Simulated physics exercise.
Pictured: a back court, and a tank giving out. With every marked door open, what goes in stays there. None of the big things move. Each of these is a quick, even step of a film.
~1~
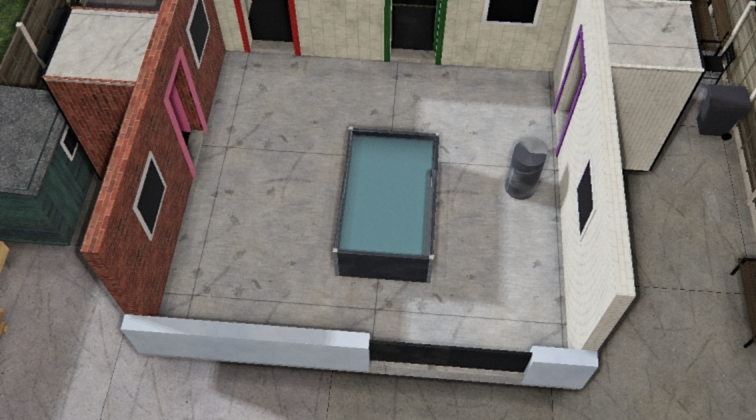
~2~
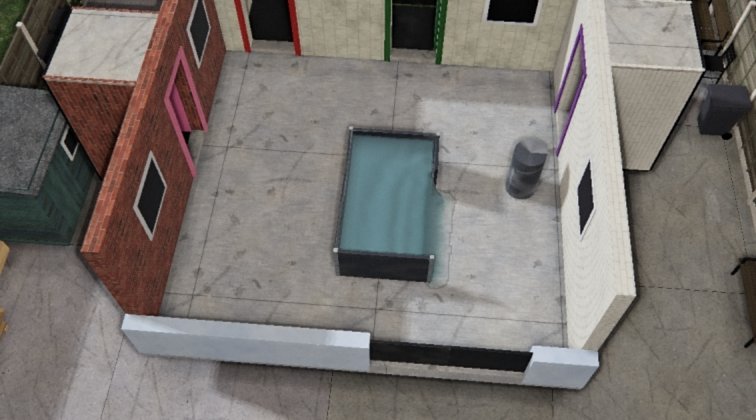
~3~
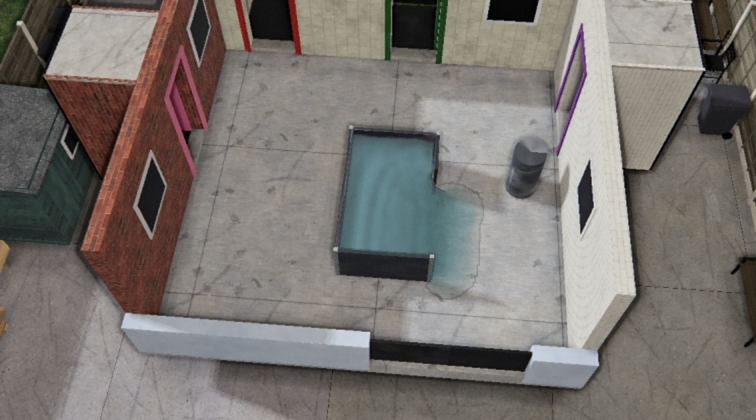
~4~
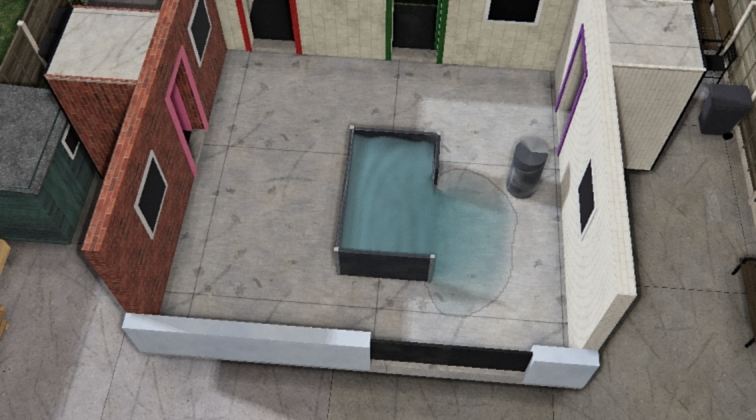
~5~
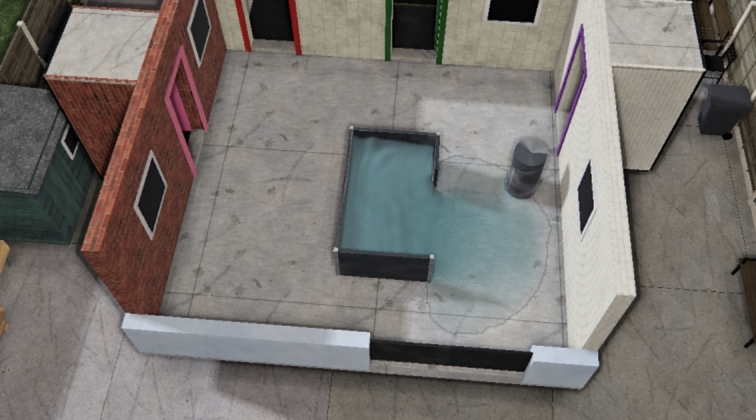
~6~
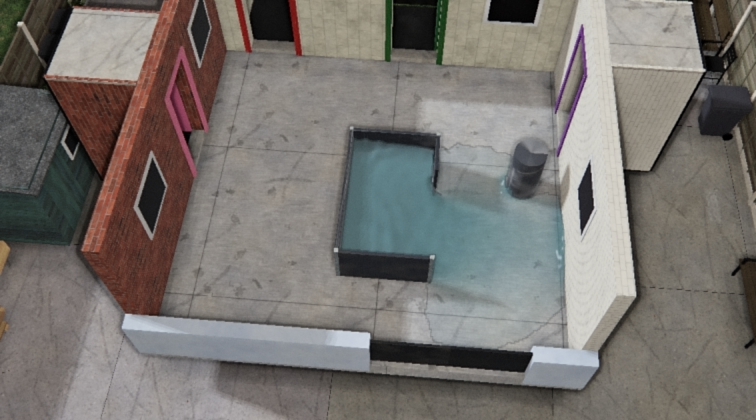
The clip shows a dark-sided tank of blue-green water in a walled back court; its right side opens and water pours out, spreading rightward across the paving, around a grey cylinder and up to the pale right-hand wall.
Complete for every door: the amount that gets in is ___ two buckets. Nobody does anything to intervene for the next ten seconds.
Red door: At most; green door: At most; purple door: At most; pink door: At most.
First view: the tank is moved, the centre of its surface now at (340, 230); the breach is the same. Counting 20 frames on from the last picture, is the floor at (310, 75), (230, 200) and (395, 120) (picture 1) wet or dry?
In order: Untouched, untouched, untouched.
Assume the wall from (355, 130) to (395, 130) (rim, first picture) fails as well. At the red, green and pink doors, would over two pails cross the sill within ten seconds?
I'd say the red door overshoots the mark, the green door overshoots the mark and the pink door stops short.
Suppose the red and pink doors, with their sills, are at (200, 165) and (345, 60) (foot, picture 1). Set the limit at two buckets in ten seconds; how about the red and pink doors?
The red door comes up short, and the pink door comes up short too.
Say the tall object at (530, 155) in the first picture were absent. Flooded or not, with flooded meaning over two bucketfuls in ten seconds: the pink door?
Pink door: Below the threshold.
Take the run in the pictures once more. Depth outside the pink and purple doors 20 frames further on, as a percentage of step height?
Some 0 percent, then some 40 percent.
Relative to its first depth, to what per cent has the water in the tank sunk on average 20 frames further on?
Some 20 per cent.
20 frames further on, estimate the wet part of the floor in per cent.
Around 50 in a hundred.
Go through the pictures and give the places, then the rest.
Still water in the tank at (389, 193), in the first picture.
The front is at (431, 286), out from the gap at (430, 229), in the second picture.
The front is at (452, 293), out from the gap at (430, 229), in the third picture.
The front is at (494, 189), out from the gap at (431, 230), in the fourth picture.
The front is at (545, 225), out from the gap at (430, 230), in the fifth picture.
The front is at (563, 296), out from the gap at (430, 231), in the sixth picture.
A moment on, water covers 25 % of the floor; the red door not reached, the green door not reached, the purple door wet at the sill, nothing in, the pink door not reached.
Next, water covers 30 % of the floor; the red door not reached, the green door not reached, the purple door wet at the sill, nothing in, the pink door not reached.
Then, water covers 50 % of the floor; the red door not reached, the green door wet at the sill, nothing in, the purple door wet at the sill, nothing in, the pink door not reached.
Later, water covers 85 % of the floor; the red door wet at the sill, nothing in, the green door wet at the sill, nothing in, the purple door wet at the sill, nothing in, the pink door wet at the sill, nothing in.
In the end, water covers 95 % of the floor; the red door under two buckets in, the green door wet at the sill, nothing in, the purple door wet at the sill, nothing in, the pink door wet at the sill, nothing in.
